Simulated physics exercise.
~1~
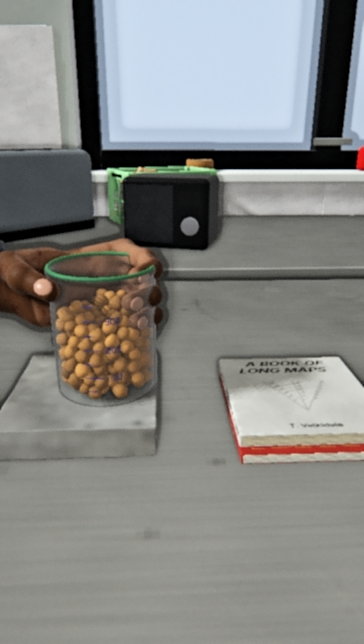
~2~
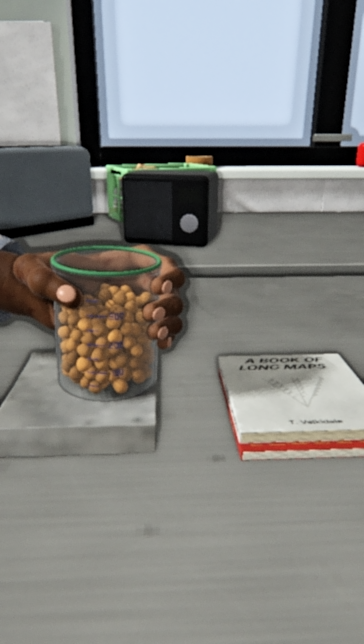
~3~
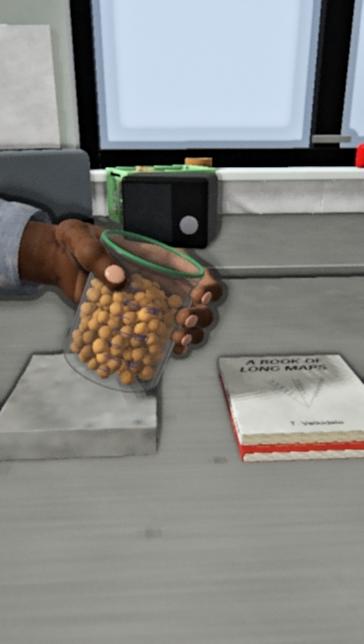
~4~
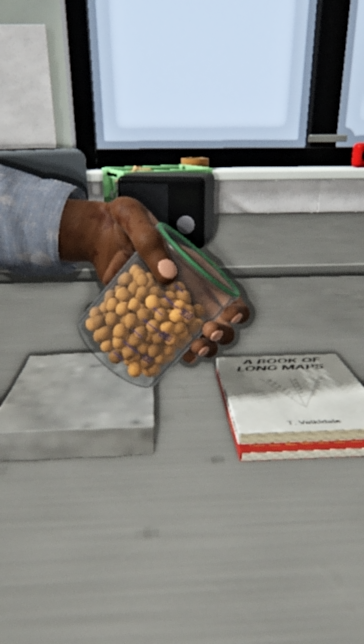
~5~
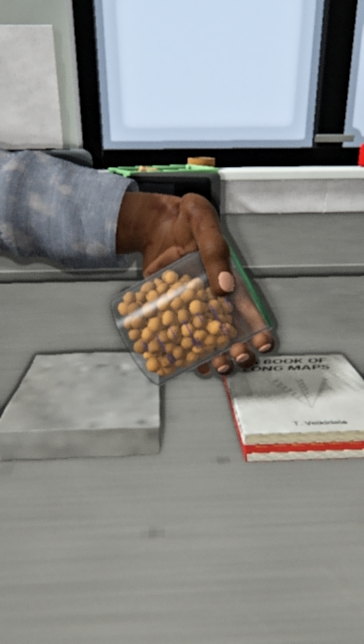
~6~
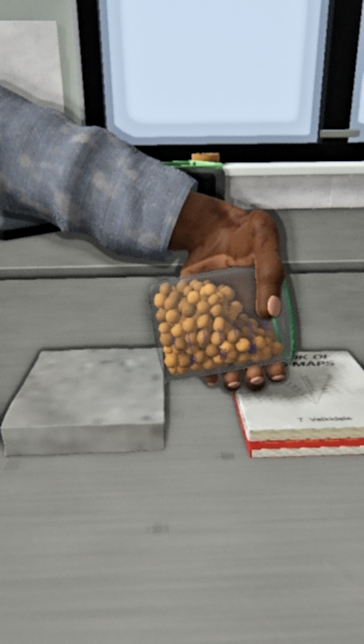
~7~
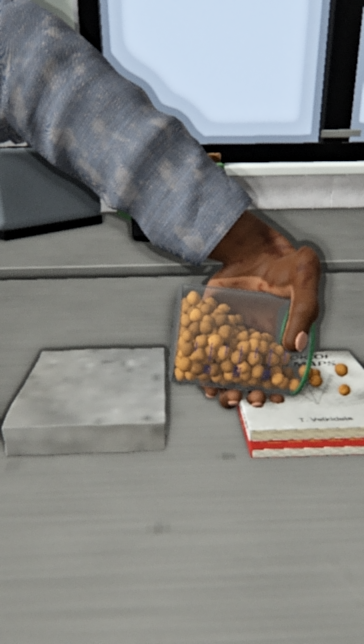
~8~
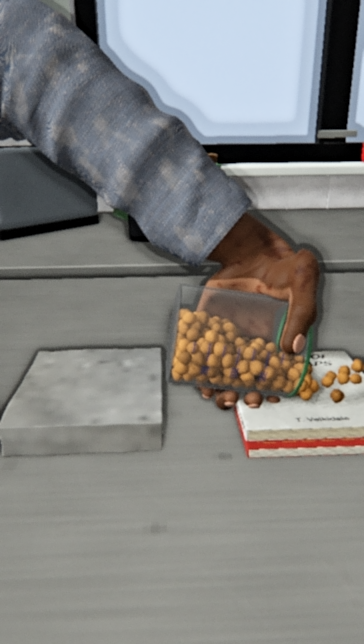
The video shows a hand lifting a clear, green-rimmed container of roasted chickpeas off a grey block, tilting it rightward and lowering it onto its side against a small stack of books, where some of the chickpeas spill onto the top cover while most stay inside.
